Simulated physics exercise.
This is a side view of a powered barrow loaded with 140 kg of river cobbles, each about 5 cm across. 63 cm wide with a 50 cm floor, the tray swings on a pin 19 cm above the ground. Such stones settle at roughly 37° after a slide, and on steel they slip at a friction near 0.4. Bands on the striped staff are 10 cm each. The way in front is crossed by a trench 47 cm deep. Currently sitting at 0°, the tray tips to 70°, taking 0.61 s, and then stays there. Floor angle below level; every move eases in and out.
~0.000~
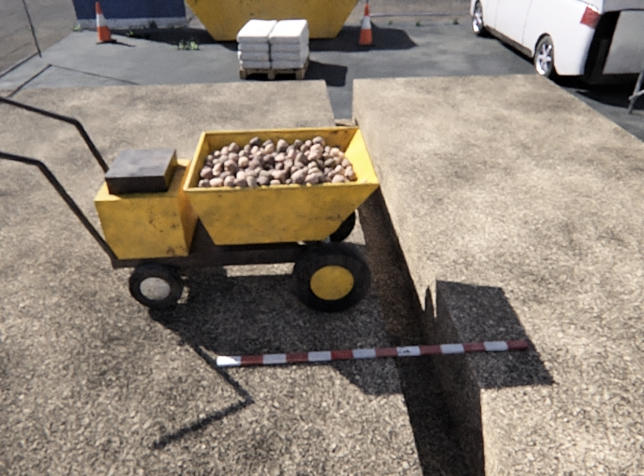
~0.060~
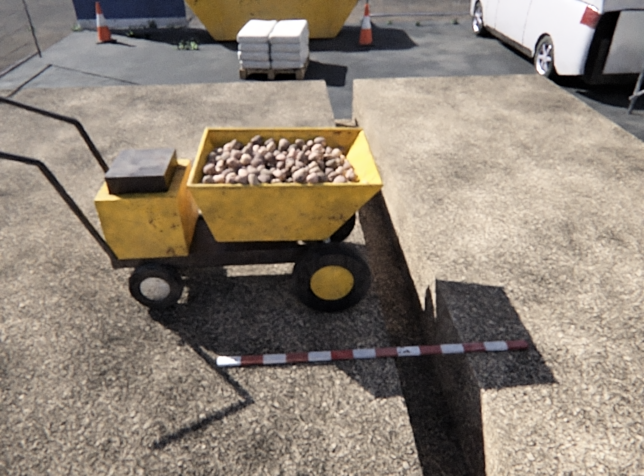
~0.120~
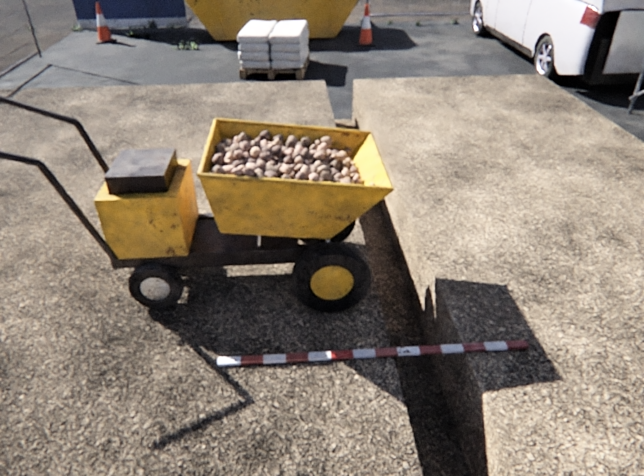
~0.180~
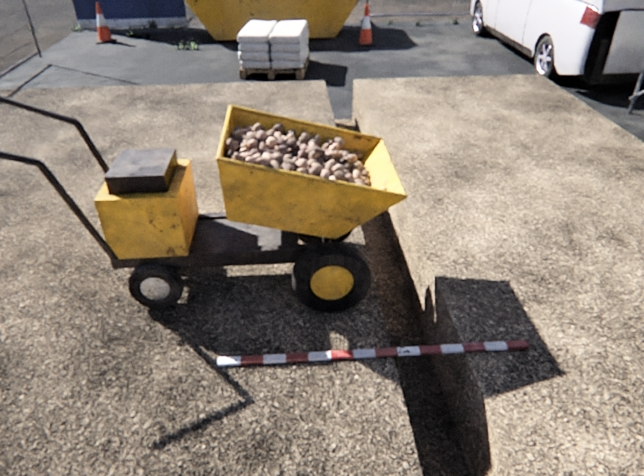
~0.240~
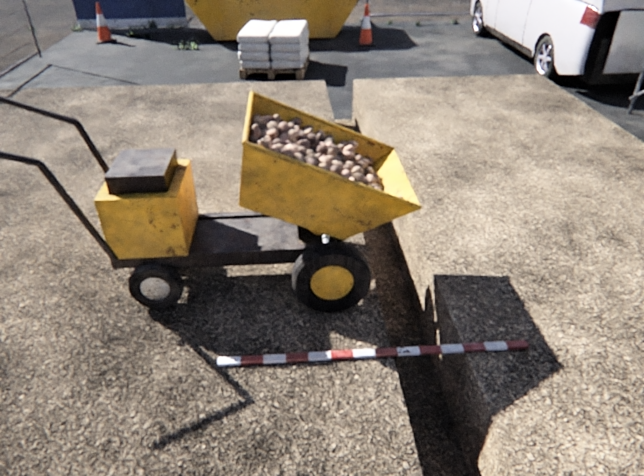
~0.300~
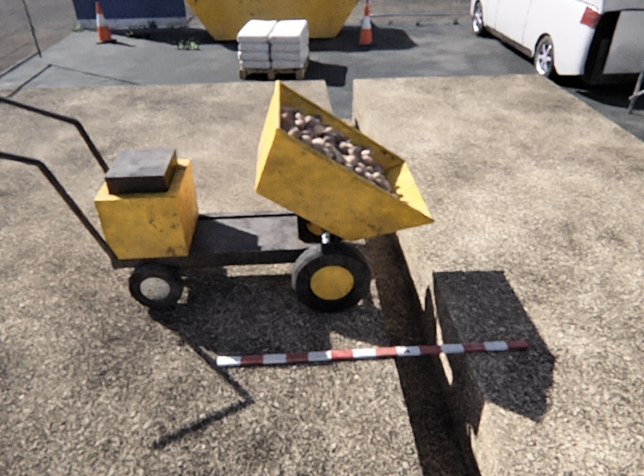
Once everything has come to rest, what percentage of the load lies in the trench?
18 %.
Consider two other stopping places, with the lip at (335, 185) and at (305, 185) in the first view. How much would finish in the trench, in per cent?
First spot about 50, second spot about 75 per cent.
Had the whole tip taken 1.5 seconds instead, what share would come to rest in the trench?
Around 35 per cent would end in the trench.
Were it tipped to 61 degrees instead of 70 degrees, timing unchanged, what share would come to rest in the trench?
It comes out at about 15 percent.
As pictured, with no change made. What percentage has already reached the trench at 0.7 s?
Something like 0 in a hundred.
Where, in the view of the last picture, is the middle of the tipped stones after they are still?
Around (483, 264).
After 0.5 s the floor is at 59°; 100 % in the tray; the foremost stones are at (431, 231).
After 0.7 s the floor is at 70°; 74 % in the tray, 26 % past the trench; the foremost stones are at (510, 275).
After 1.1 s the floor is at 70°; 23 % in the tray, 1 % in the trench, 76 % past the trench; the foremost stones are past the picture's edge.
After 3.0 s the floor is at 70°; 0 % in the tray, 18 % in the trench, 82 % past the trench; the foremost stones are past the picture's edge.
